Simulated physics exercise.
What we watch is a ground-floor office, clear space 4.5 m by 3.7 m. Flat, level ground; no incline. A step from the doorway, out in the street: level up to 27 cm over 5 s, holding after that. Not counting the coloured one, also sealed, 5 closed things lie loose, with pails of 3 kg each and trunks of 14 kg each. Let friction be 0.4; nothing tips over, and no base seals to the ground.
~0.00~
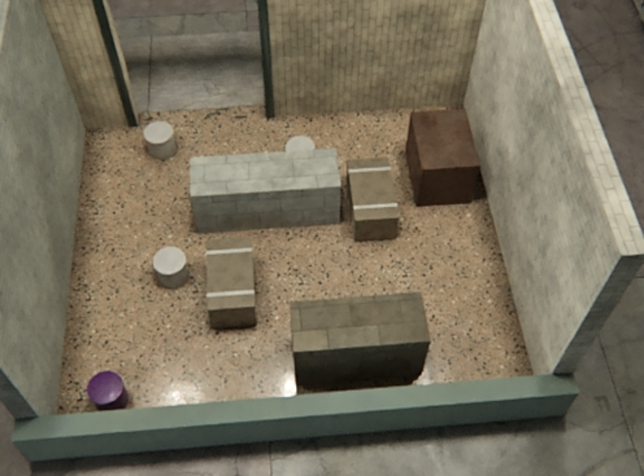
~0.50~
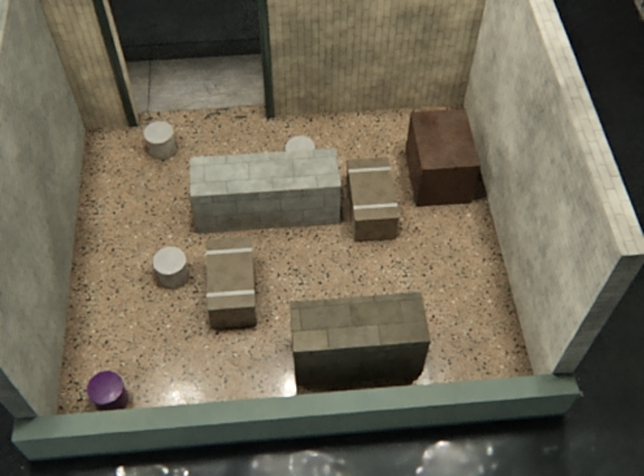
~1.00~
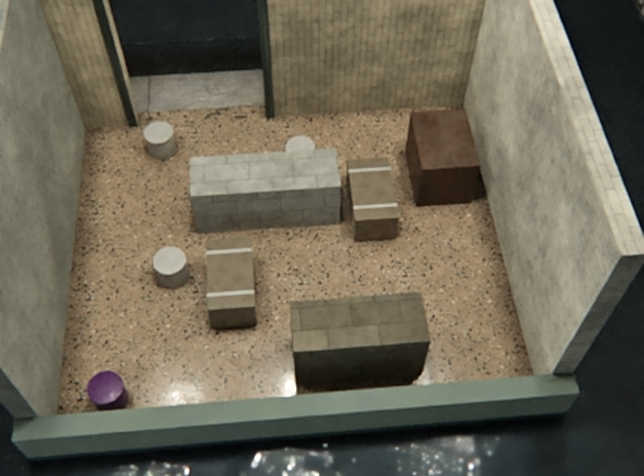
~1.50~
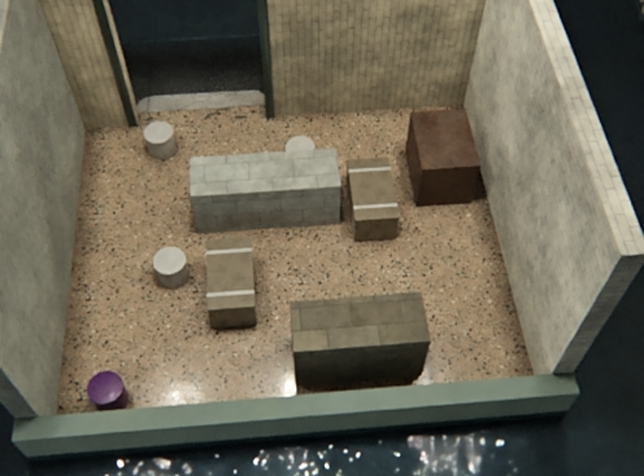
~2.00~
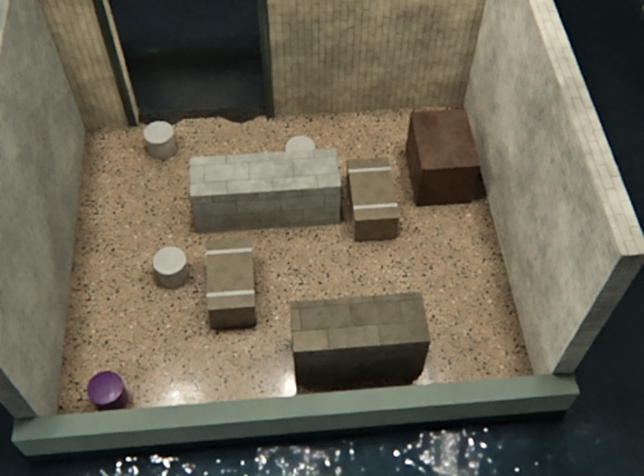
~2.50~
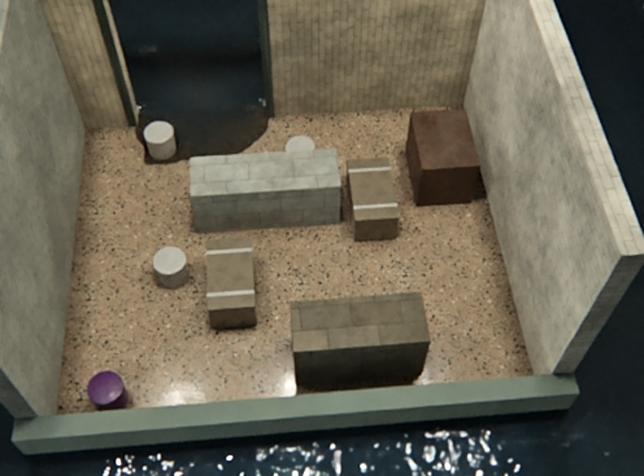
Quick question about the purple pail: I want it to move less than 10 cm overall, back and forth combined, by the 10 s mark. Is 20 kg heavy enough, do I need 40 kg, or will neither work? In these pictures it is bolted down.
You need 40 kg.
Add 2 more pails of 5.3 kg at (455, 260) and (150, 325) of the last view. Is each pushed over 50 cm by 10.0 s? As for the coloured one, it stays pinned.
Respectively, exceeded and exceeded.
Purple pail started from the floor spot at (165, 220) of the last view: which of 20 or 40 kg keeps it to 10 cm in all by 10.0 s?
Result: Heavy passes, light fails.
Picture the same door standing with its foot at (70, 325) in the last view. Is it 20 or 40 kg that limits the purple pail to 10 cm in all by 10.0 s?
Then the lower weight is enough.
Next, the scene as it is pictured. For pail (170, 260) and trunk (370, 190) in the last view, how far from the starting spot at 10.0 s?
They've ended up 140 cm and 100 cm away, in that order.
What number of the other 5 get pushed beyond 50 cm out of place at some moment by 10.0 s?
Count: 4.
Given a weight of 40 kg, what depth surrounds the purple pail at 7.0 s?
Close to 20 cm deep.
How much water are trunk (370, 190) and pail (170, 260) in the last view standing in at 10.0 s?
8 and 10 cm.
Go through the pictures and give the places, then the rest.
The first picture shows the purple pail at (105, 387), on the bottom; 0.0 m2 under water; 0 of 6 have shifted.
The second picture shows the purple pail at (105, 387) rests on the ground; 0.0 m2 under water; 0 of 6 have shifted.
The third picture shows the purple pail at (105, 387), on the bottom; water covers 0.0 m2; 0 of 6 have shifted.
The fourth picture shows the purple pail at (105, 387), on the bottom; 0.0 m2 under water; 0 of 6 have shifted.
The fifth picture shows the purple pail at (105, 387), on the bottom; 0.0 m2 under water; 0 of 6 have shifted.
The sixth picture shows the purple pail at (105, 387), on the bottom; water covers 0.6 m2; 0 of 6 have shifted.
After 3.5 s the purple pail would be 0 cm from its start with 20 kg and 0 cm from its start with 40 kg; 0 cm of water round it then.
After 4.5 s the purple pail would be 0 cm from its start with 20 kg and 0 cm from its start with 40 kg; 0 cm of water round it then.
After 7.0 s the purple pail would be 20 cm from its start with 20 kg and 0 cm from its start with 40 kg; 20 cm of water round it then.
After 10.0 s the purple pail would be 154 cm from its start with 20 kg and 0 cm from its start with 40 kg; 19 cm of water round it then.
